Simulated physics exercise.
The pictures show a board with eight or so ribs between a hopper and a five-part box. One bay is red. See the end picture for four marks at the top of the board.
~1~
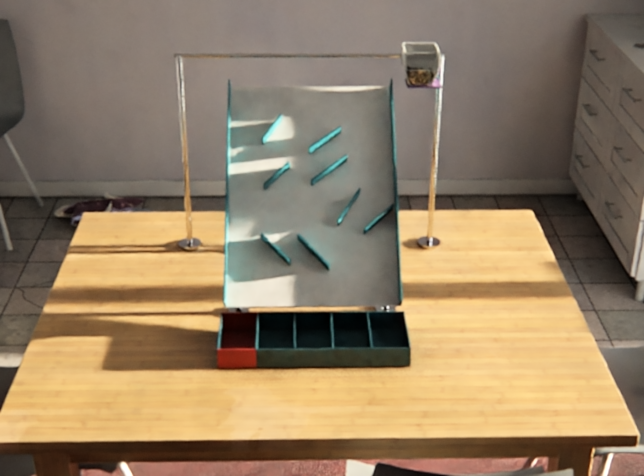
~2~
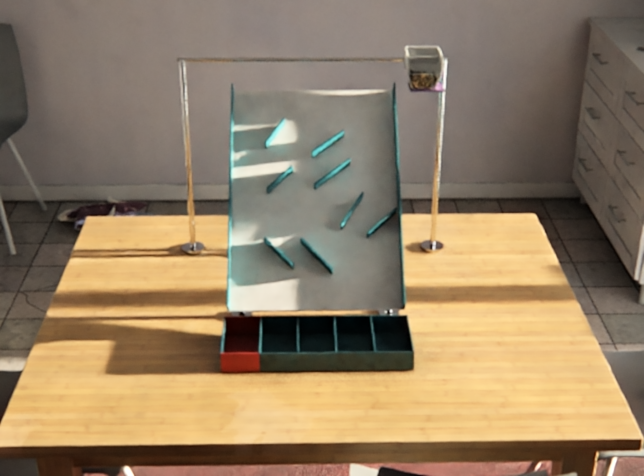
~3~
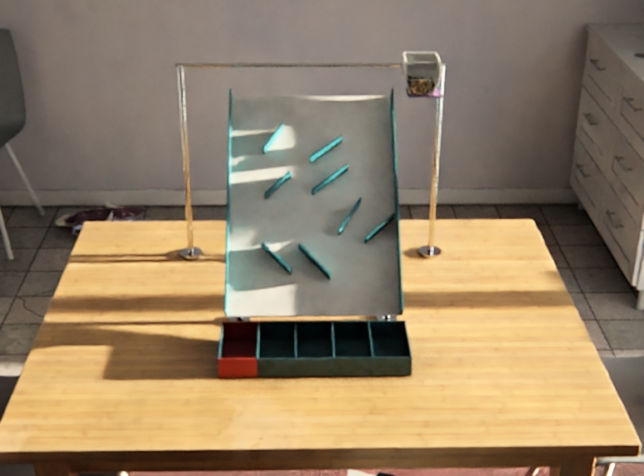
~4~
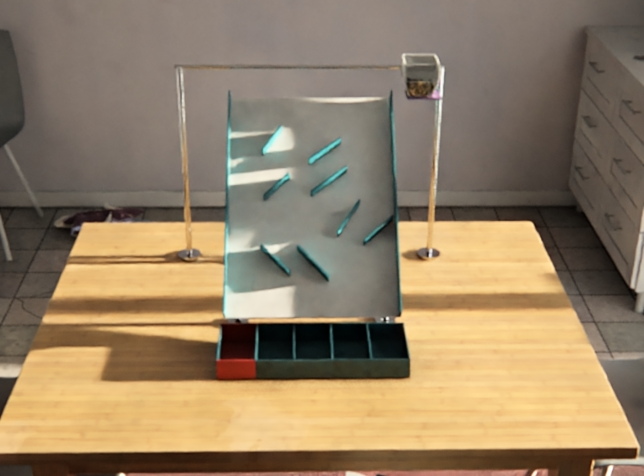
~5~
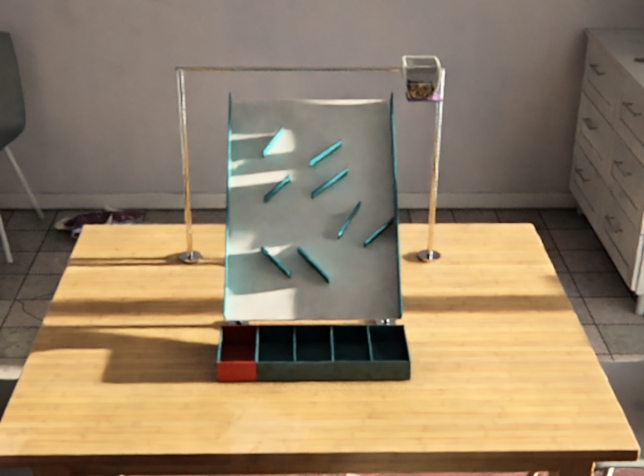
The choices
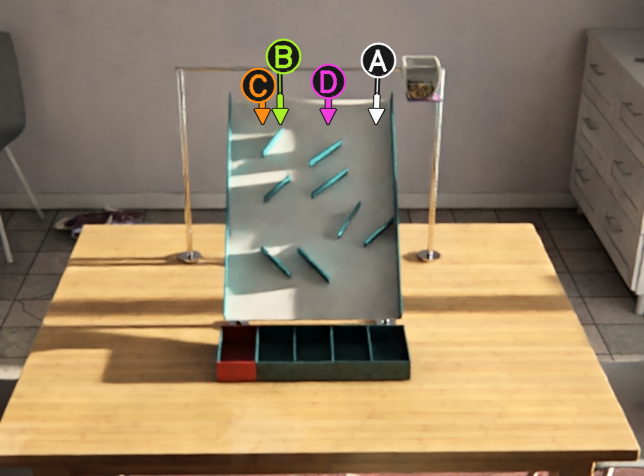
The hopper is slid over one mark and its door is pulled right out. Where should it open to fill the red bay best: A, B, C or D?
Mark C does it best.
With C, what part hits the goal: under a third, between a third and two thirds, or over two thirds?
Mark C gives over two thirds.
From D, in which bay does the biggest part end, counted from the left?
It is the fourth one.
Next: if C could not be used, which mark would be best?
That would be B.
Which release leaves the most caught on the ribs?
Mark D.
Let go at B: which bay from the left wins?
The first.
On the marked copy, mark A meets the board at (376, 118); mark B meets the board at (280, 118); mark C meets the board at (262, 118); mark D meets the board at (328, 118).
Choosing A, not one piece in the red bay, almost all in other bays, about a tenth held on the board.
Choosing B, roughly two thirds in the red bay, roughly a third in other bays.
Choosing C, almost all in the red bay, just a few held on the board.
Choosing D, about a tenth in the red bay, roughly half in other bays, roughly a third held on the board.
